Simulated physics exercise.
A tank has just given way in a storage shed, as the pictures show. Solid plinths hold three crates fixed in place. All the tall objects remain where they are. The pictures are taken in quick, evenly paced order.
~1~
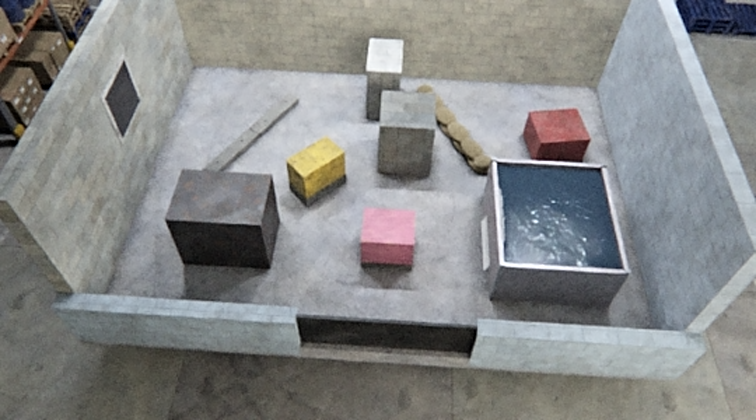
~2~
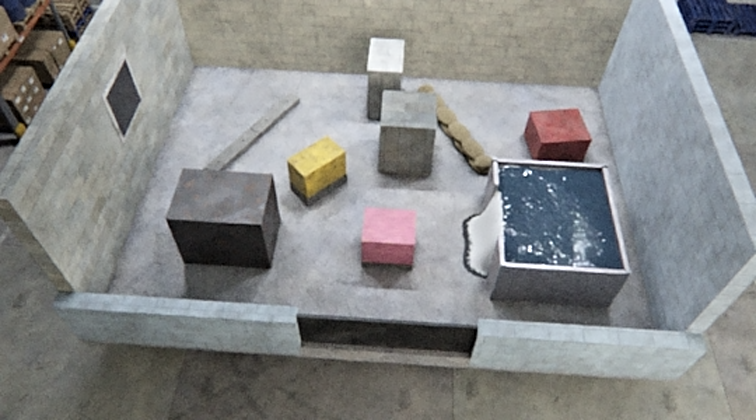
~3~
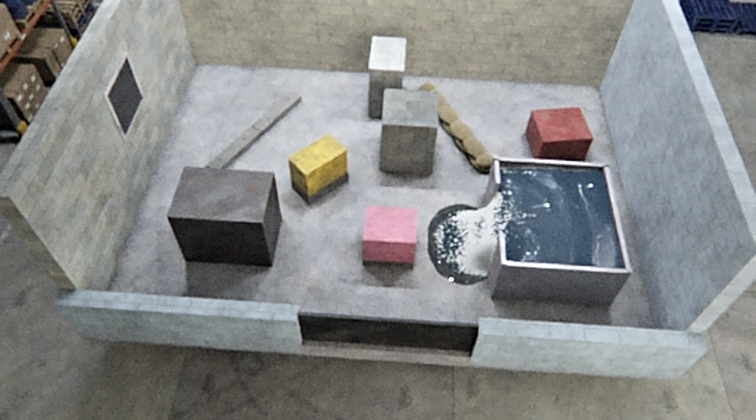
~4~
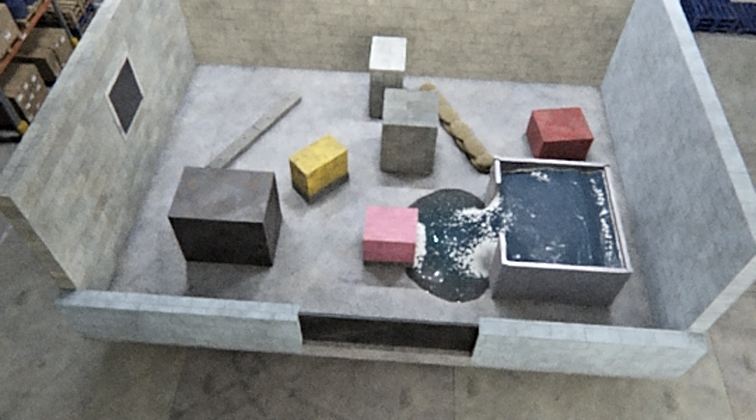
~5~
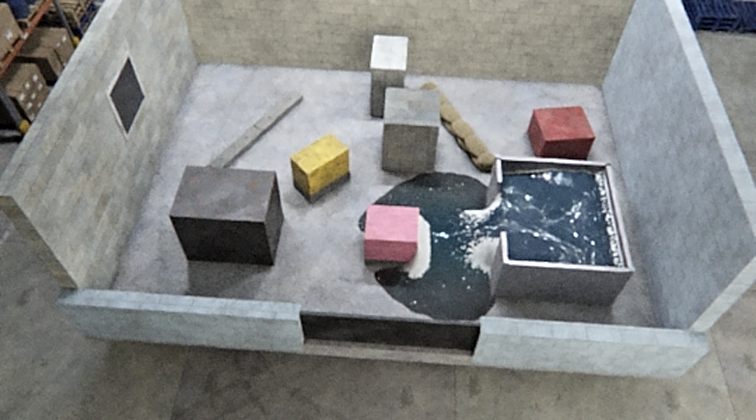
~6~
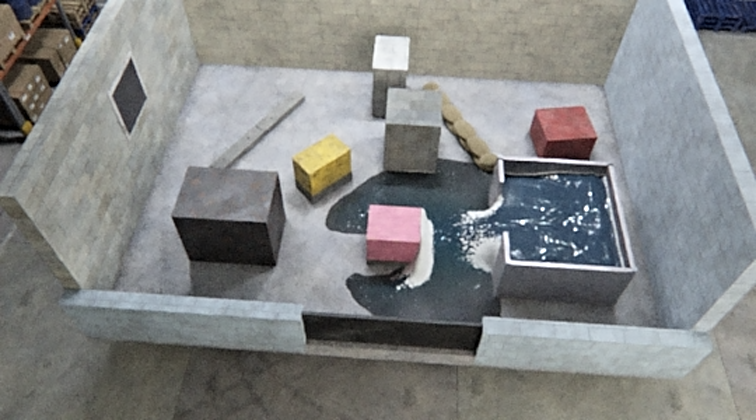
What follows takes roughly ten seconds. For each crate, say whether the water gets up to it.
Red crate: Yes; pink crate: Yes; yellow crate: Yes.
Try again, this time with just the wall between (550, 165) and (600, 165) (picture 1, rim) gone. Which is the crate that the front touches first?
That would be the crate marked red, reached first.
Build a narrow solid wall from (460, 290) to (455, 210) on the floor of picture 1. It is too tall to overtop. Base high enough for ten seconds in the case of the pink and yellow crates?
First pink, which is left alone, then yellow, which is left alone.
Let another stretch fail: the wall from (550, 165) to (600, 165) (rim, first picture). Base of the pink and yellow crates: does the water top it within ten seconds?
In that case the pink one is never flooded and the yellow one is never flooded.
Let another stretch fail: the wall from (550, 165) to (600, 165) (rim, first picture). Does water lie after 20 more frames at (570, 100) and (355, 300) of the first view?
Going point by point, the first is waterlogged and the second is high and dry.
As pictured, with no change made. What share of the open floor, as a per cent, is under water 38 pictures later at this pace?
I reckon around 85 %.
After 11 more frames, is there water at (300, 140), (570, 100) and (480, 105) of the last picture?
Point one sodden, point two left clear, point three left clear.
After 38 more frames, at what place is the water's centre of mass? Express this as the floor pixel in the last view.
Somewhere near (374, 215).
A moment on, water covers 25 % of the floor; the red crate not reached, the pink crate water round its plinth, the yellow crate water round its plinth.
Next, water covers 45 % of the floor; the red crate not reached, the pink crate water round its plinth, the yellow crate water round its plinth.
Then, water covers 60 % of the floor; the red crate water round its plinth, the pink crate water round its plinth, the yellow crate water round its plinth.
Later, water covers 85 % of the floor; the red crate water round its plinth, the pink crate water round its plinth, the yellow crate water round its plinth.
In the end, water covers 95 % of the floor; the red crate was topped, the pink crate was topped, the yellow crate was topped.
